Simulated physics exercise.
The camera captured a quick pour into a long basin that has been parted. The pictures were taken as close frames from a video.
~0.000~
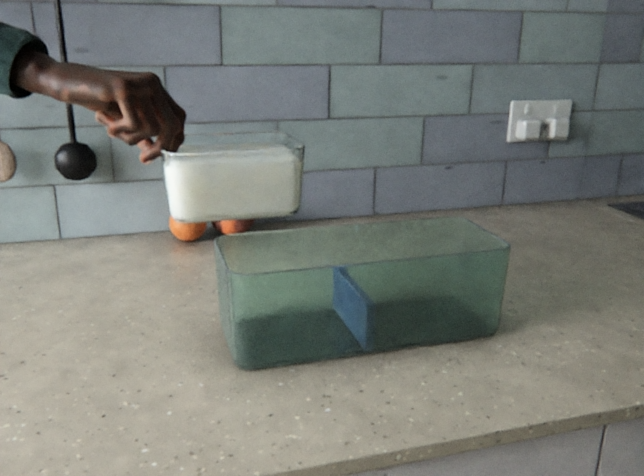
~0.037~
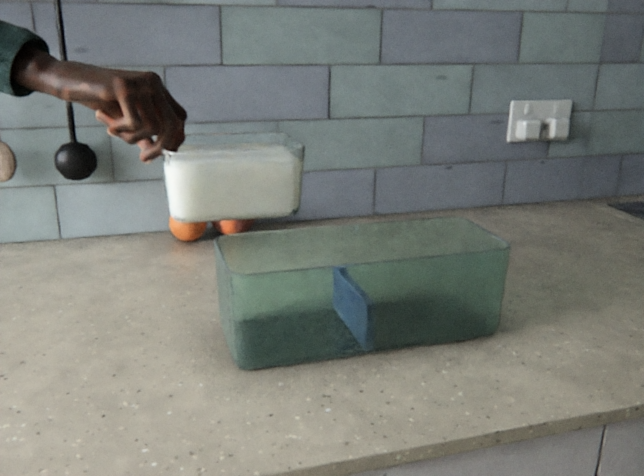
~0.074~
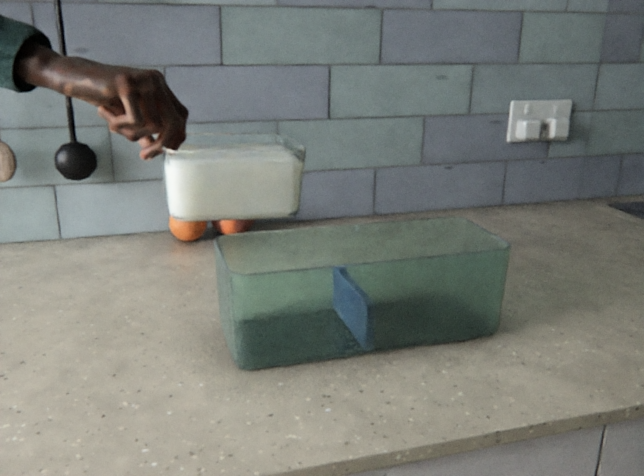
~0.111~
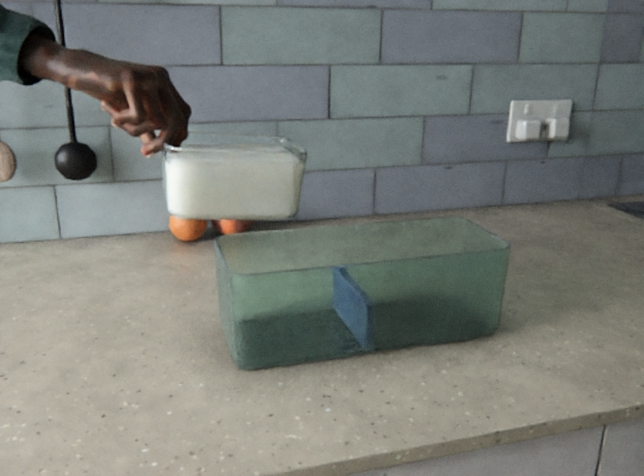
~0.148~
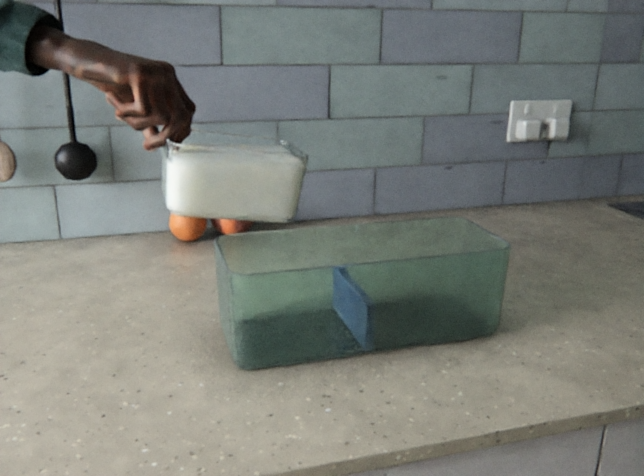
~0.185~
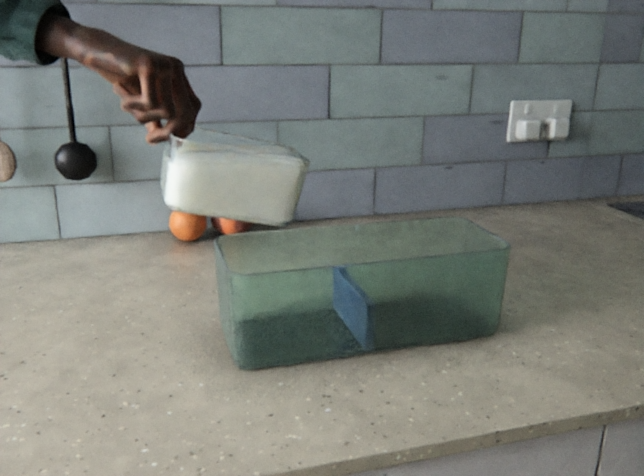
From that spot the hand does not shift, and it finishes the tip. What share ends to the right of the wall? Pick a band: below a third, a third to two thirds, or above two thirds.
Below a third.
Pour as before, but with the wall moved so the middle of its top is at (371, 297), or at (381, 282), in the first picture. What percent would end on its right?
15 % and 5 %, roughly.
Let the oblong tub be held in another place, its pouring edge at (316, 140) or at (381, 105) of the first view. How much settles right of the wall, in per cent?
About 50 and 85 per cent.
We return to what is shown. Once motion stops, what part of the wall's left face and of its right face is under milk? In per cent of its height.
Left near 50; right near 10.
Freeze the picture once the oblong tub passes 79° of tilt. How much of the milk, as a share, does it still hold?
Close to 40 parts in a hundred remain.
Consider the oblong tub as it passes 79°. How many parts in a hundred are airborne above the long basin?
Share in flight: Approx. 35 %.
A moment on, the oblong tub is tipped on its side and 38 per cent is still to pour, 21 is left of the wall and 8 right of it.
Next, the oblong tub is tipped right over and 4 per cent is still to pour, 69 is left of the wall and 16 right of it.
Then the oblong tub is tipped right over and 0 per cent is still to pour, 74 is left of the wall and 16 right of it.
Later the oblong tub is tipped right over and 0 per cent is still to pour, 74 is left of the wall and 16 right of it.
In the end 74 per cent lies left of the wall, 16 right of it and 10 outside.
